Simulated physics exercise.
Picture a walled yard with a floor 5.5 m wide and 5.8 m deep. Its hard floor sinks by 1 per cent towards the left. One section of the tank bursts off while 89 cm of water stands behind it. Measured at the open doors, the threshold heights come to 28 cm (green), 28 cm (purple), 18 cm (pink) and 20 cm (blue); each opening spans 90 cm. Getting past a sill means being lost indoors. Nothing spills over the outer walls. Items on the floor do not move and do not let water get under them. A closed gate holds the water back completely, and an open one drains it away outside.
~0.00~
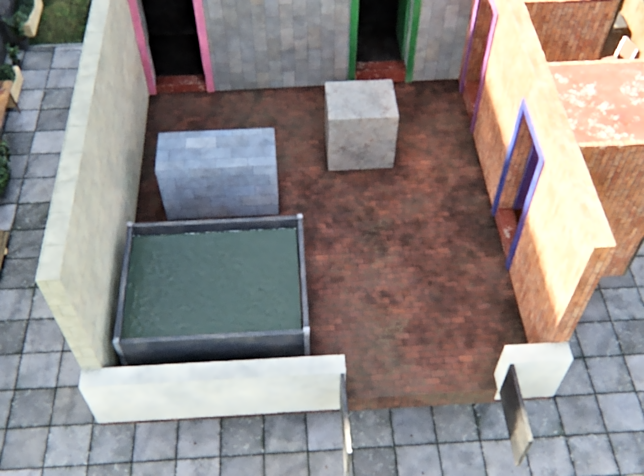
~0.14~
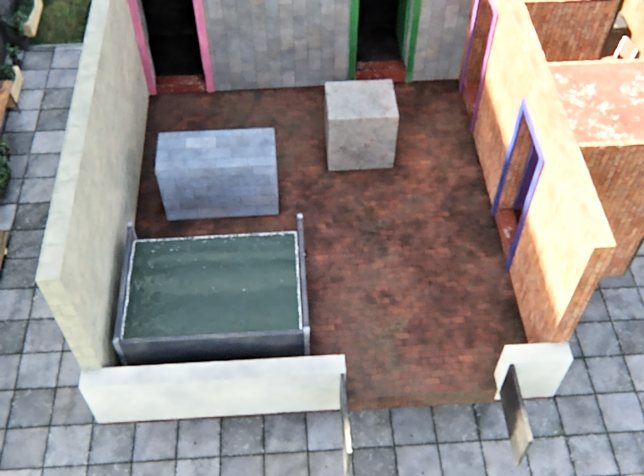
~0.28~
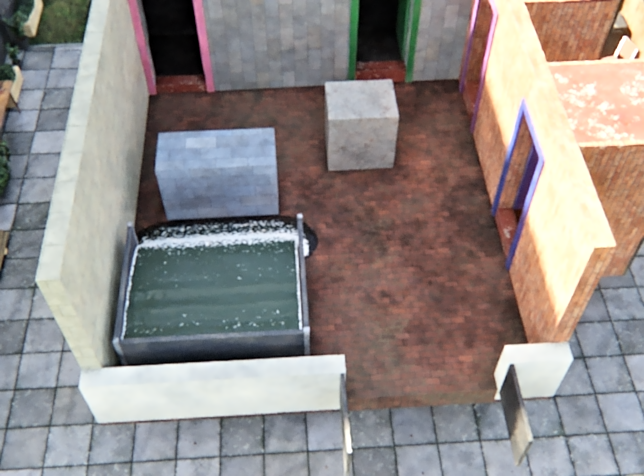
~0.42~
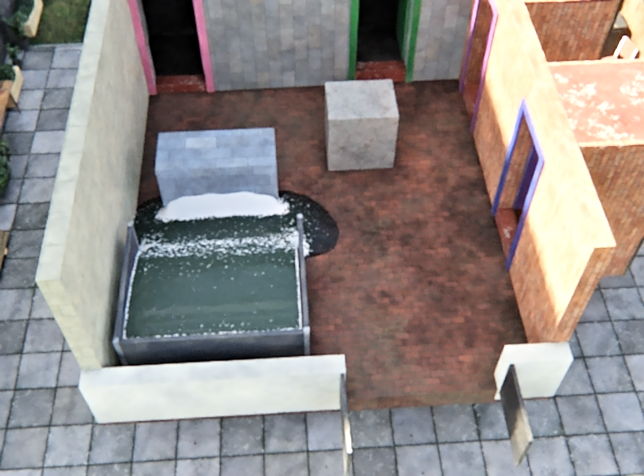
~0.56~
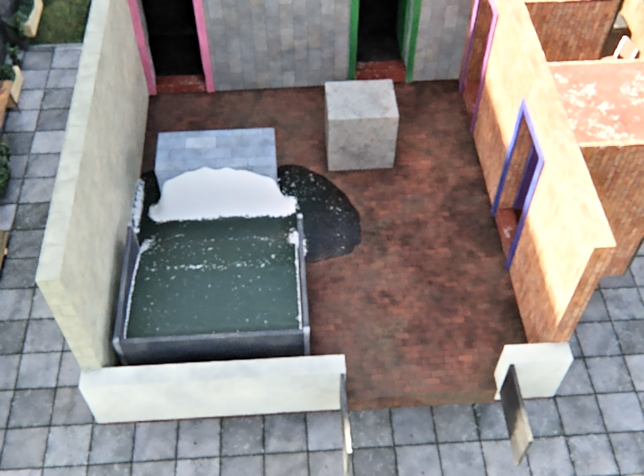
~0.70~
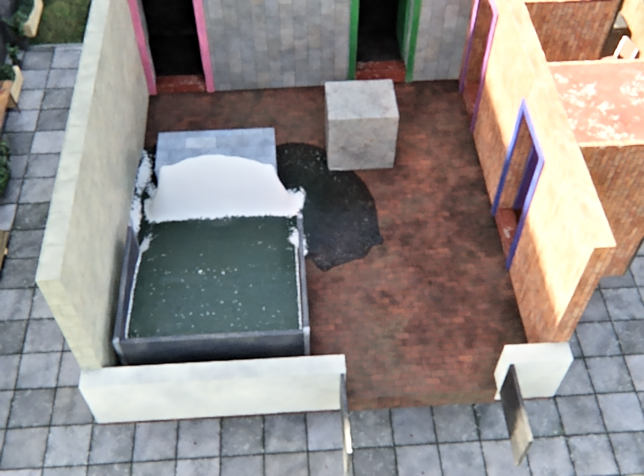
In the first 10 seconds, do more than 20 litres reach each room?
At the end, at the green door the amount let in will fall short of the limit, at the purple door the amount let in will fall short of the limit, at the pink door the amount let in will top the limit, at the blue door the amount let in will fall short of the limit.
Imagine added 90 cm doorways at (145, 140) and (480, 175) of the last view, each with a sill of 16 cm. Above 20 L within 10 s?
Door 1: Lower; door 2: Higher.
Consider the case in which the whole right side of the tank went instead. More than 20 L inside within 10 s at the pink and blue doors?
Pink stays inside, blue goes beyond, judged against that limit.
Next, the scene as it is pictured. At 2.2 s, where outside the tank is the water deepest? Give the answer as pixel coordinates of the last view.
Roughly pixel (117, 396).
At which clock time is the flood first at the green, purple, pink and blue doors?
The front reaches green at 1.6 s, purple at 2.0 s, pink at 1.1 s, blue at 2.0 s.
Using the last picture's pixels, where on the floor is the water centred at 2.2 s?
Its balance point sits around (250, 237).
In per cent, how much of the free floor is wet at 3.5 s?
Around 90 per cent wet.
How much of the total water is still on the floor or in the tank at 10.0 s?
Around 82 per cent of the water.
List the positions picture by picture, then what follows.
In the first frame, the tank at (214, 279) is whole and still, 89 cm deep.
In the second frame, the front is at a hidden place, 1.2 m from the gap on the tank's far side; 0.6 m2 of floor is under water; 89 cm left at the back of the tank.
In the third frame, the front is at a hidden place, 1.4 m from the gap on the tank's far side; 1.8 m2 of floor is under water; 85 cm left at the back of the tank.
In the fourth frame, the front is at (324, 216), 1.7 m from the gap on the tank's far side; 2.8 m2 of floor is under water; 76 cm left at the back of the tank.
In the fifth frame, water pours out on the tank's far side and has run 2.2 m, to (141, 180); typically 16 cm deep outside, 76 cm at the tank's back.
In the sixth frame, the front is at (144, 150), 2.8 m from the gap on the tank's far side; 5.1 m2 of floor is under water; 71 cm left at the back of the tank.
After 1.4 s water covers 40 % of the floor and is deepest (63 cm) near (134, 242); green door not reached, purple door not reached, pink door 27 cm at the sill, 12 L in, blue door not reached.
After 2.2 s water covers 65 % of the floor and is deepest (52 cm) near (117, 396); green door 3 cm at the sill, 0 L in, purple door 8 cm at the sill, 0 L in, pink door 37 cm at the sill, 80 L in, blue door 24 cm at the sill, 0 L in.
After 3.5 s water covers 90 % of the floor and is deepest (27 cm) near (384, 85); green door 20 cm at the sill, 0 L in, purple door 8 cm at the sill, 0 L in, pink door 21 cm at the sill, 160 L in, blue door 12 cm at the sill, 4 L in.
After 6.0 s water covers 95 % of the floor and is deepest (22 cm) near (117, 396); green door 15 cm at the sill, 0 L in, purple door 11 cm at the sill, 0 L in, pink door 19 cm at the sill, 165 L in, blue door 14 cm at the sill, 4 L in.
After 10.0 s water covers 95 % of the floor and is deepest (15 cm) near (144, 261); green door 9 cm at the sill, 0 L in, purple door 11 cm at the sill, 0 L in, pink door 13 cm at the sill, 167 L in, blue door 9 cm at the sill, 4 L in.
